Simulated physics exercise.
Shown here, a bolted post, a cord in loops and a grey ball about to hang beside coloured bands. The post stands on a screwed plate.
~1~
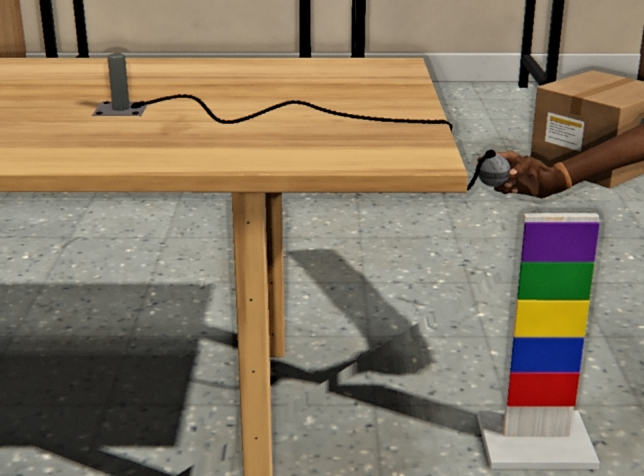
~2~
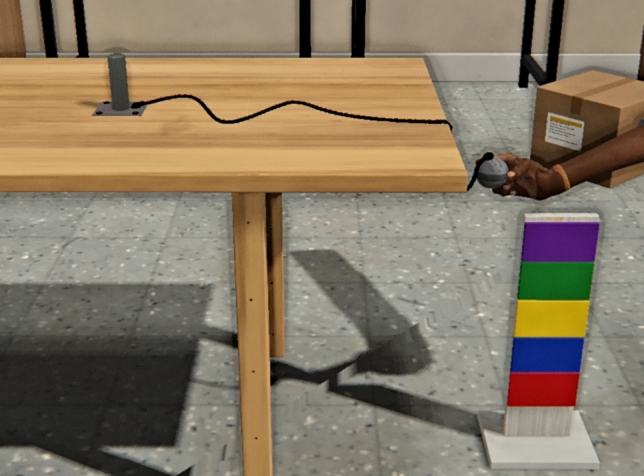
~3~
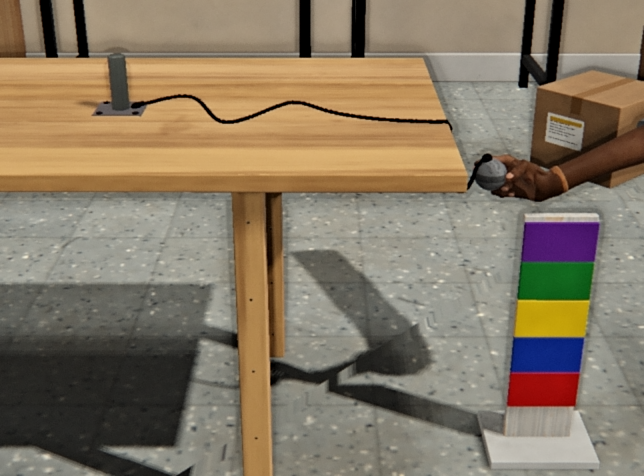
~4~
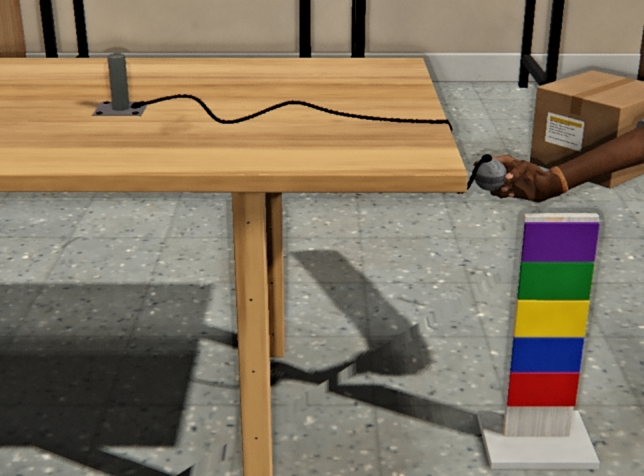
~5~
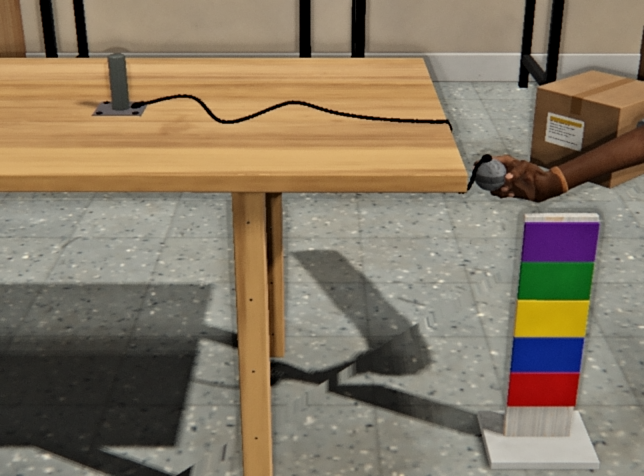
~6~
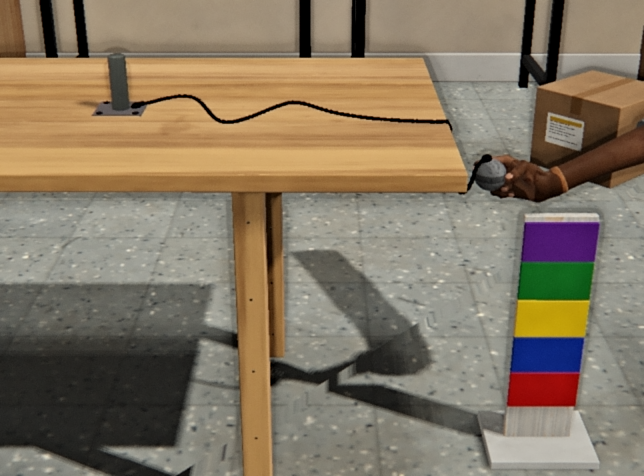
On a wooden table in a tiled room, a black cord winds in loose curves from a grey post to the right edge, where a hand holds a grey ball above a stand of five coloured bands. The hand shifts the ball very slightly at first, then everything stays practically still.
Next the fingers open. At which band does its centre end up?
Its centre hangs level with the blue band.
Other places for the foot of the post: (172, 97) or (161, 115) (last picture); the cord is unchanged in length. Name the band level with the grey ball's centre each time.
One after the other, red; red.
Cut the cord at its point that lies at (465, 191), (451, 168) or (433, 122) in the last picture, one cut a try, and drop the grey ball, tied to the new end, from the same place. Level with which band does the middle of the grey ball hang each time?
One after the other, yellow; green; purple.
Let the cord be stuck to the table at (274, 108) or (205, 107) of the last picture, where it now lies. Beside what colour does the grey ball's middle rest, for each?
One after the other, green; yellow.
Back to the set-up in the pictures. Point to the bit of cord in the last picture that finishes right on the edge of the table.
At (331, 112), roughly.
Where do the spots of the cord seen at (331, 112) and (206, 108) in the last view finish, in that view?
At (444, 118), then (247, 110).
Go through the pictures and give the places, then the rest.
In the first picture, grey ball (494, 170); purple (561, 243); green (556, 283); yellow (552, 320); blue (548, 356); red (544, 391).
In the second picture, grey ball (492, 173); cord through (176, 97) (215, 118) (284, 104) (360, 118) (449, 142).
In the third picture, grey ball (490, 174).
In the fourth picture, grey ball (490, 175); cord through (176, 97) (215, 118) (284, 104) (361, 117) (449, 143).
In the fifth picture, grey ball (490, 175).
In the sixth picture, grey ball (490, 175); cord through (176, 97) (215, 118) (284, 104) (362, 117) (449, 143).
Soon after, ball near (465, 342); level with blue.
After that, ball near (417, 343); level with blue.
In the end, ball near (430, 346); level with blue. Its middle rests at the blue band.
